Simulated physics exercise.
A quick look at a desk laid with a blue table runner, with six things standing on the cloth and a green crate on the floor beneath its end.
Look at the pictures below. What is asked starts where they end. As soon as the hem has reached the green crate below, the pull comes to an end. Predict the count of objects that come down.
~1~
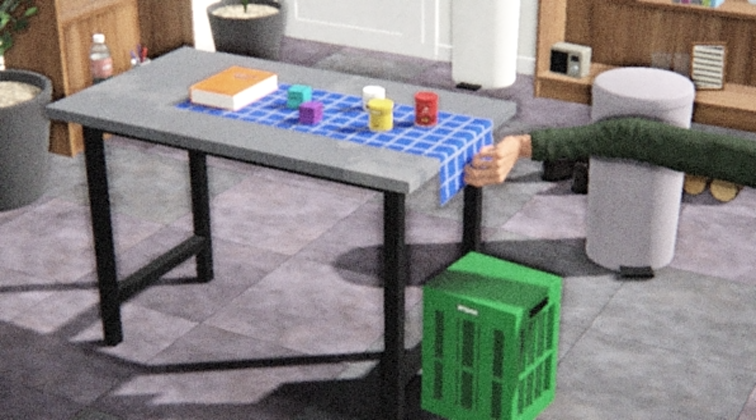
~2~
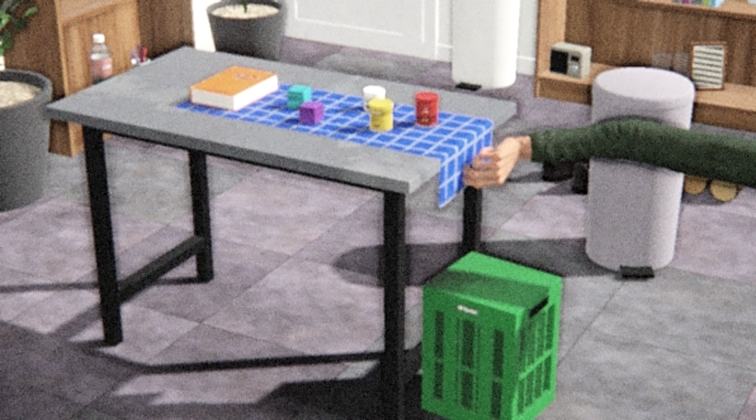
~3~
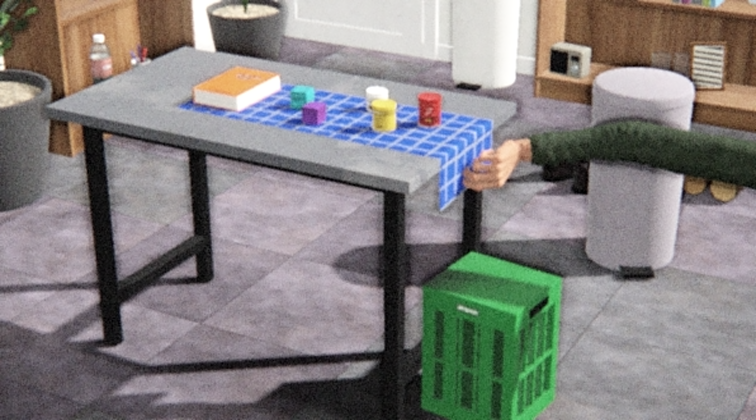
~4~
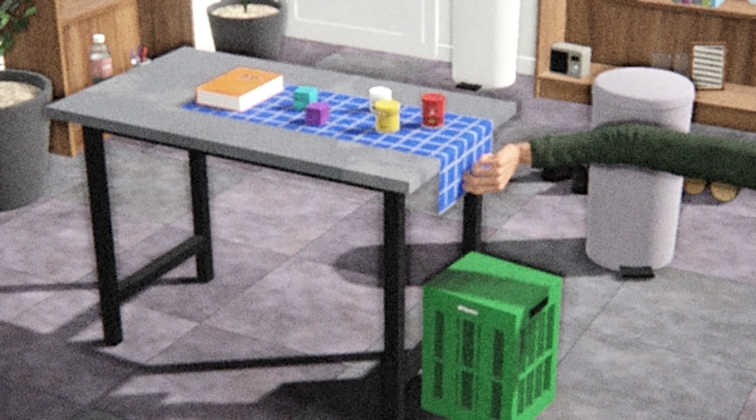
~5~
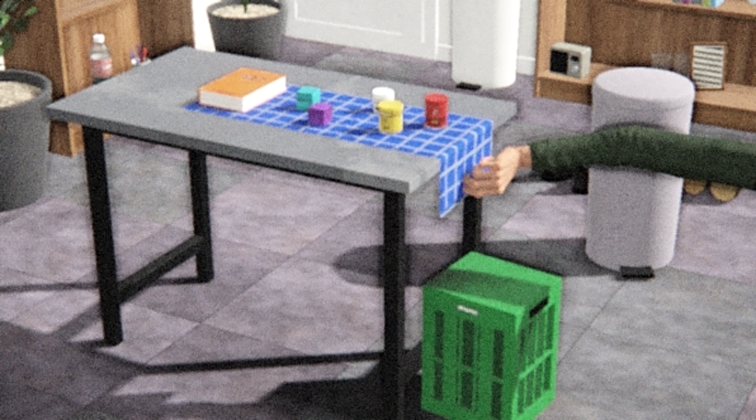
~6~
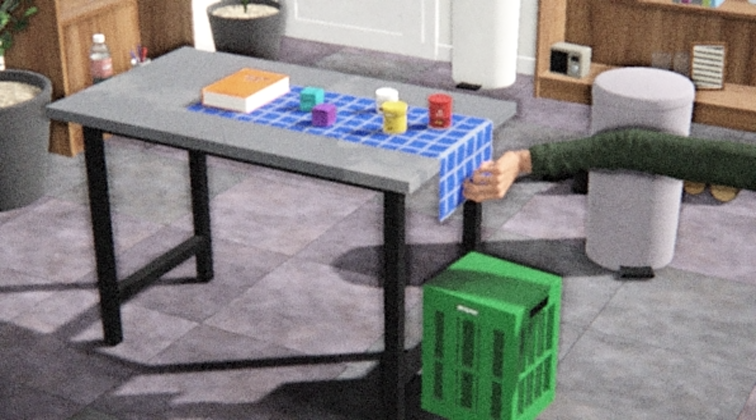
Count: Two.
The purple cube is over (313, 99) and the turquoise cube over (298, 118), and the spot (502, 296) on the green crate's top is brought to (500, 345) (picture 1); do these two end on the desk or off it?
As for the purple cube, it stays in place; as for the turquoise cube, it stays in place.
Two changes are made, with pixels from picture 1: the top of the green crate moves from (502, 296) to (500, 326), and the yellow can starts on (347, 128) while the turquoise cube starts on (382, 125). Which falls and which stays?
Result - the yellow can comes off, and the turquoise cube comes off.
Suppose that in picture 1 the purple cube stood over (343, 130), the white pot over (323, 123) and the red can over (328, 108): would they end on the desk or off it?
As for the purple cube, it stays where it is; the white pot stays where it is; the red can stays where it is.
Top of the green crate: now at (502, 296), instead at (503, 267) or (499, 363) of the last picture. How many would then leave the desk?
Respectively 1 and 4.
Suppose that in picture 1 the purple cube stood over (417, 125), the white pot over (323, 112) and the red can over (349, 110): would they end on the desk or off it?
The purple cube ends up off; the white pot stays put; the red can stays put.
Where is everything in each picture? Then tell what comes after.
The first frame shows hem (440, 207); red can (426, 96); yellow can (381, 103); white pot (374, 90); purple cube (311, 104); turquoise cube (299, 89); top of the crate (502, 296).
The second frame shows hem (440, 208); red can (427, 96).
The third frame shows hem (440, 211); yellow can (384, 103).
The fourth frame shows hem (439, 215); white pot (380, 91); top of the crate (502, 296).
The fifth frame shows hem (440, 218); purple cube (320, 106).
The sixth frame shows hem (439, 222); red can (440, 98); yellow can (394, 105); white pot (387, 92); purple cube (324, 107); turquoise cube (311, 91).
Soon after, hem near (467, 240); all still up.
Then, hem on the crate; red can and yellow can gone.
At rest, hem on the crate; red can and yellow can gone. Over the edge go two.
